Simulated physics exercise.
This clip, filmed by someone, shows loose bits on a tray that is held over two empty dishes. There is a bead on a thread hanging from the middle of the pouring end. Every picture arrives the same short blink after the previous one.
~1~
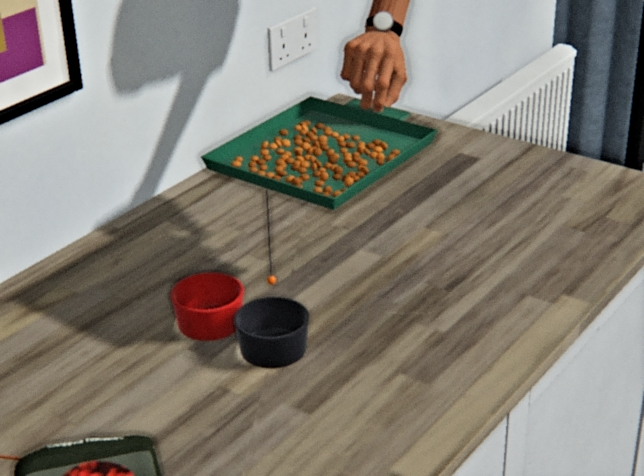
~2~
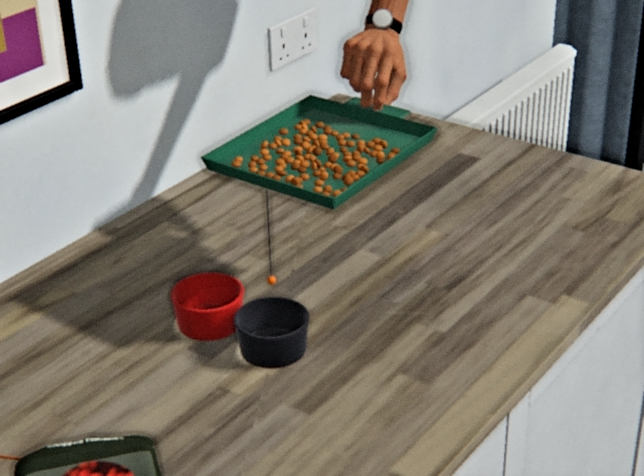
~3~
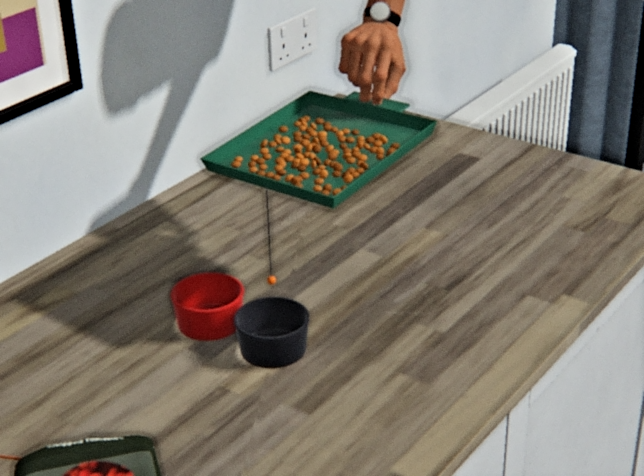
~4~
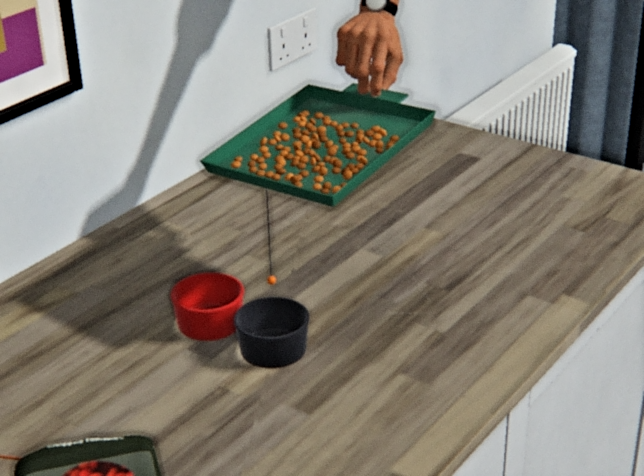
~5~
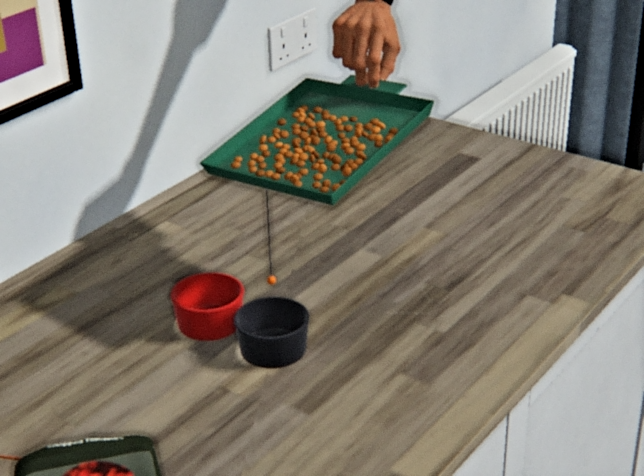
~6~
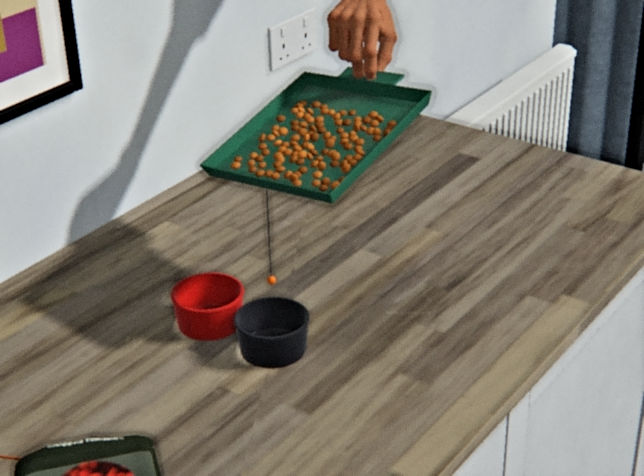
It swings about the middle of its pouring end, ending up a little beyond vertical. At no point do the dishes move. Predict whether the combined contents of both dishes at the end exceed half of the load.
The combined contents exceed half.
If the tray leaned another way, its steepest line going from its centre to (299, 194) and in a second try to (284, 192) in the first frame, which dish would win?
Number one favours the right of the two; number two favours the right of the two.
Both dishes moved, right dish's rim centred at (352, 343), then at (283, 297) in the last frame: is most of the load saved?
First try: Lower than half; second try: Higher than half.
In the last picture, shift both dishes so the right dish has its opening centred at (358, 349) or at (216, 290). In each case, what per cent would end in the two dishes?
0 % and 60 %.
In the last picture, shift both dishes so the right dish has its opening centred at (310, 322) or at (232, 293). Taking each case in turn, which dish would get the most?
The one at left the first time, the one at right the second.
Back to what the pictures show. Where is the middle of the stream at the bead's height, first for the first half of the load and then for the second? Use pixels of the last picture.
It passes near (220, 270) first and then near (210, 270).
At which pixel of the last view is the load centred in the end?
It settles centred around (210, 312).
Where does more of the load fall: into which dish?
Pick: The one placed left.
Just after the last frame, tray tipped steeply; almost all on the tray; just a few in the air.
A moment on, tray tipped right over; about a tenth on the tray; roughly a third in the left dish; roughly a quarter outside both; roughly a quarter in the air.
Further on, tray tipped past a quarter turn; about a tenth in the right dish; roughly two thirds in the left dish; roughly a third outside both.
When it is over, tray tipped past a quarter turn; about a tenth in the right dish; roughly two thirds in the left dish; roughly a third outside both.
